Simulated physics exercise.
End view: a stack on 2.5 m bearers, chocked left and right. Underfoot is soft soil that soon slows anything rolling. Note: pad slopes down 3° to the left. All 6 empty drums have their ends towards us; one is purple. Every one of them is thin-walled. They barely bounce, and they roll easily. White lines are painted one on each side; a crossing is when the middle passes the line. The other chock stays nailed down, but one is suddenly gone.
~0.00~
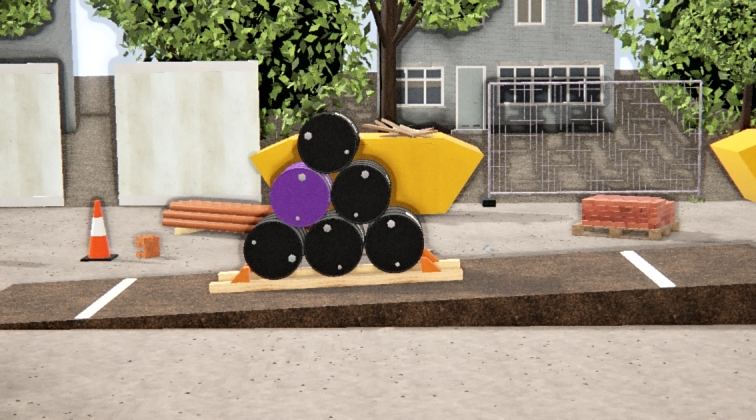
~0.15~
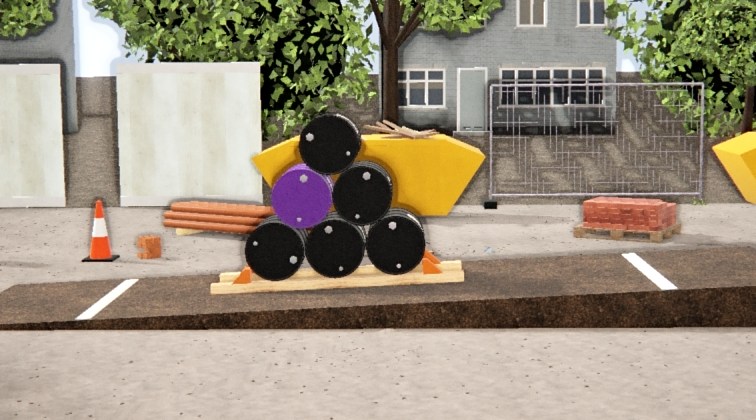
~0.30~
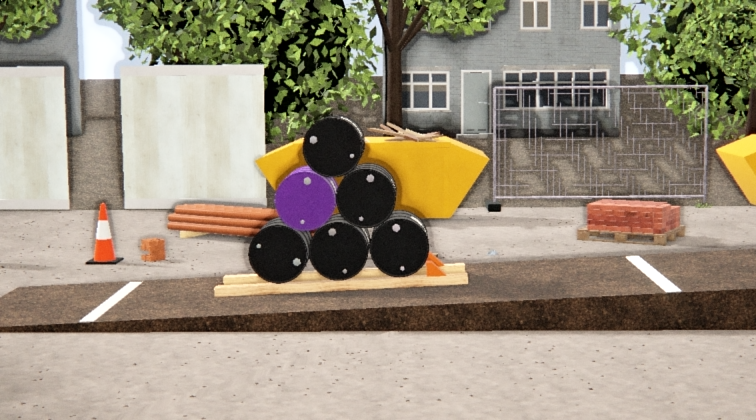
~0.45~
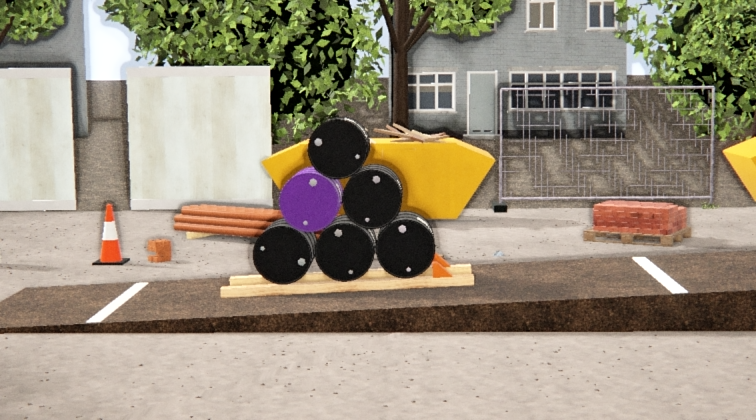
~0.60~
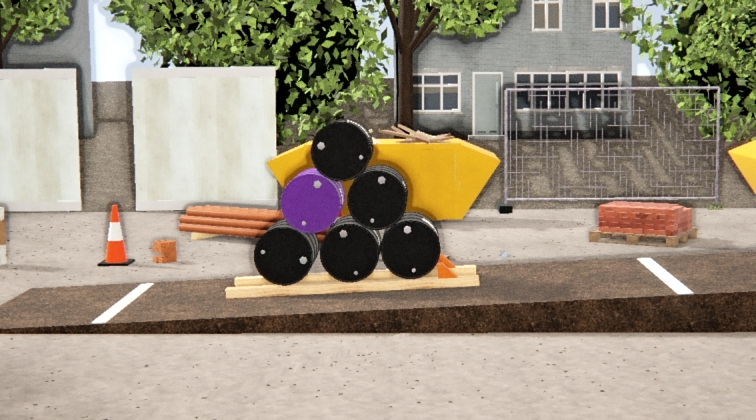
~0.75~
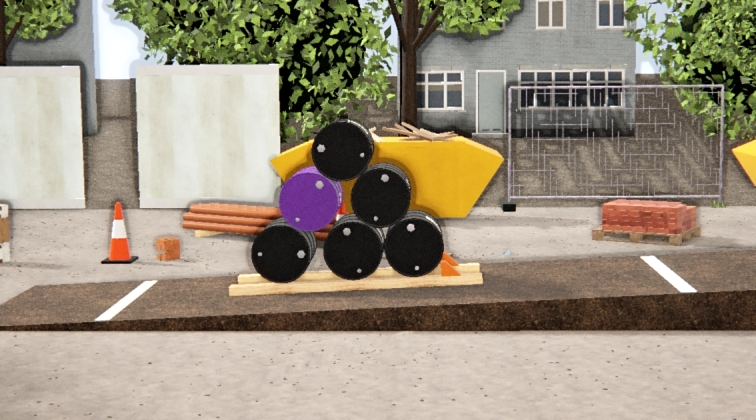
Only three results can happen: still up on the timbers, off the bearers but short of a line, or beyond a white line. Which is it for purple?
Result: Beyond a white line.
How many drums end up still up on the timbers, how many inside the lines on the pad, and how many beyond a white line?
First 0, then 2, and last 4.
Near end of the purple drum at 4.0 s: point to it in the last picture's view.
Roughly at (115, 273) in the last picture.
By 2.2 s, purple is on the bearers, 20 cm from the bearers' left end, rolling left; 1 past a line.
By 4.0 s, purple is past the left line; 2 past a line.
Finally (9.2 s), purple is past the left line; 4 past a line.
